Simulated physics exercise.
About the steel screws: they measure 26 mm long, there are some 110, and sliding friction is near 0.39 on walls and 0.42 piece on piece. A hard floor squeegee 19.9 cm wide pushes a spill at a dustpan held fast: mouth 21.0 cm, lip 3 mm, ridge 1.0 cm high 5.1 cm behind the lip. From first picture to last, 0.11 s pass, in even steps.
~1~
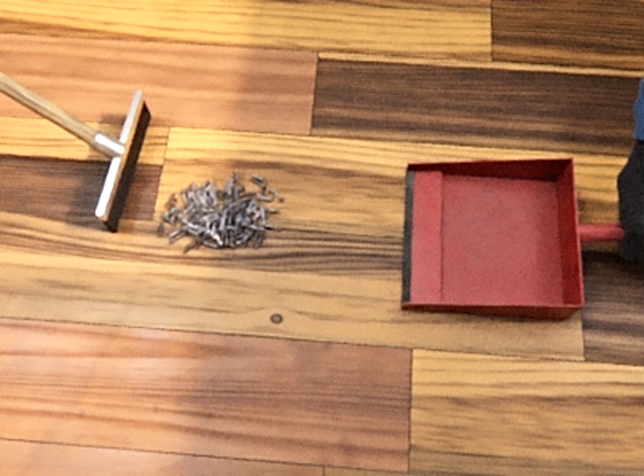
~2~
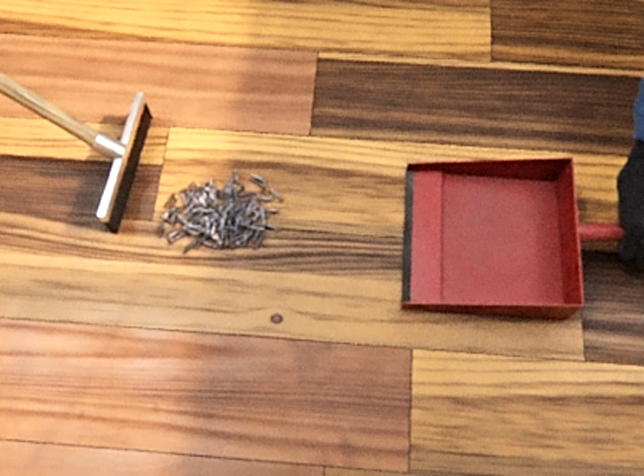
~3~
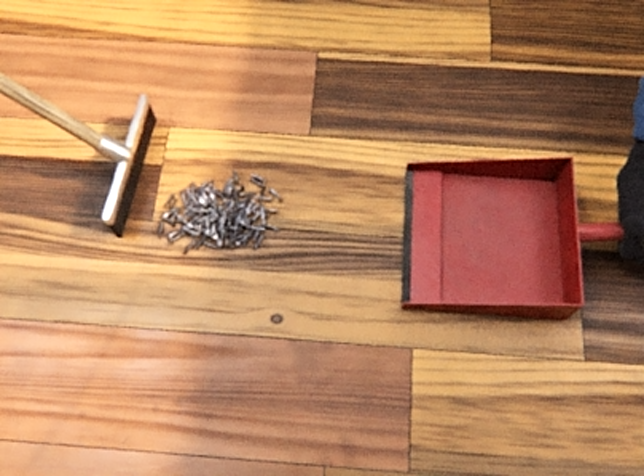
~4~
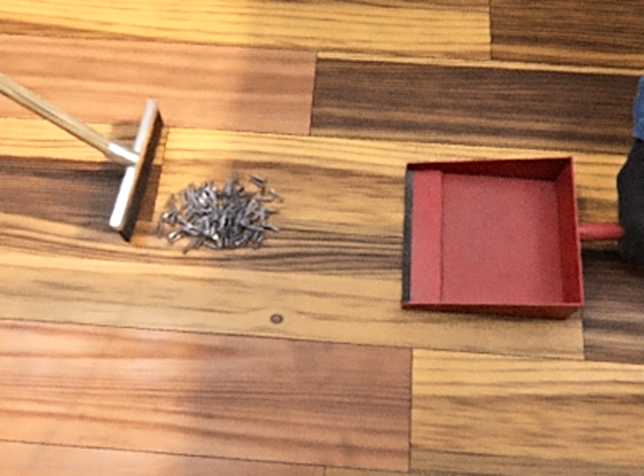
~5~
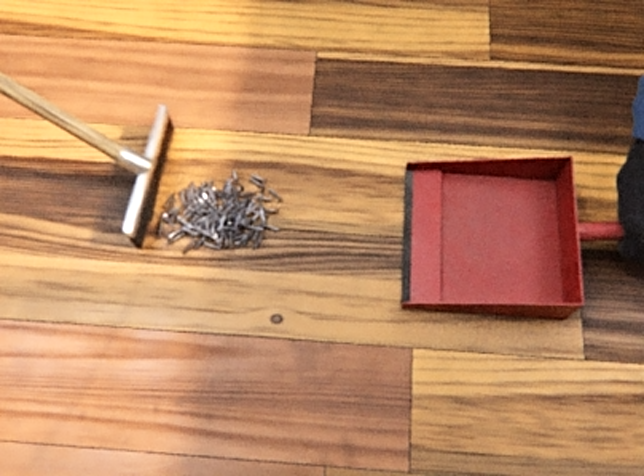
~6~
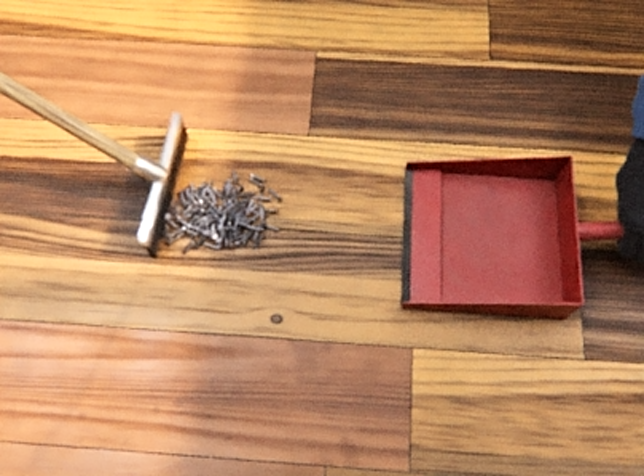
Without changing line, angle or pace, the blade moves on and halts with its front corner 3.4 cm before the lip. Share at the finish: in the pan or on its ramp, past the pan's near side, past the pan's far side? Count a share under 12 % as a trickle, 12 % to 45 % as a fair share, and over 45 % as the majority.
Pan: A fair share. Near side: A fair share. Far side: A trickle.
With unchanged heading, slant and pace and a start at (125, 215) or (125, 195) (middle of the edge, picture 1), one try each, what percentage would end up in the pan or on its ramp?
About 10 and 15 per cent.
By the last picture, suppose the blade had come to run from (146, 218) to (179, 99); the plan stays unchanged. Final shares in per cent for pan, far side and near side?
Pan 25; far 5; near 5.
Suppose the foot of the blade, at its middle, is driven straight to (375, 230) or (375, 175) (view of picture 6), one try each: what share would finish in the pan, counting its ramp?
About 45 % and 35 %.
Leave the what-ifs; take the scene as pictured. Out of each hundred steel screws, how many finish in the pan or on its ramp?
Roughly 30 per cent.
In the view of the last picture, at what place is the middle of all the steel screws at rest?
(406, 292).
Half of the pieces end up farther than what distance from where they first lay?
About 30 cm.
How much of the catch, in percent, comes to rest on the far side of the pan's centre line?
Roughly 20 per cent.
Then, 0.15 s after the last picture, middle of the blade 18 cm from the lip; 0 % over the lip, far side 0 %, near side 0 %.
Then, 0.25 s after the last picture, middle of the blade 8 cm from the lip; 0 % over the lip, far side 0 %, near side 20 %.
Then, 0.48 s after the last picture, middle of the blade 4 cm from the lip; 30 % over the lip, far side 0 %, near side 35 %.
In the end, pan 30 %, near side 35 %, far side 0 %, in front of the lip or behind the blade 35 %.
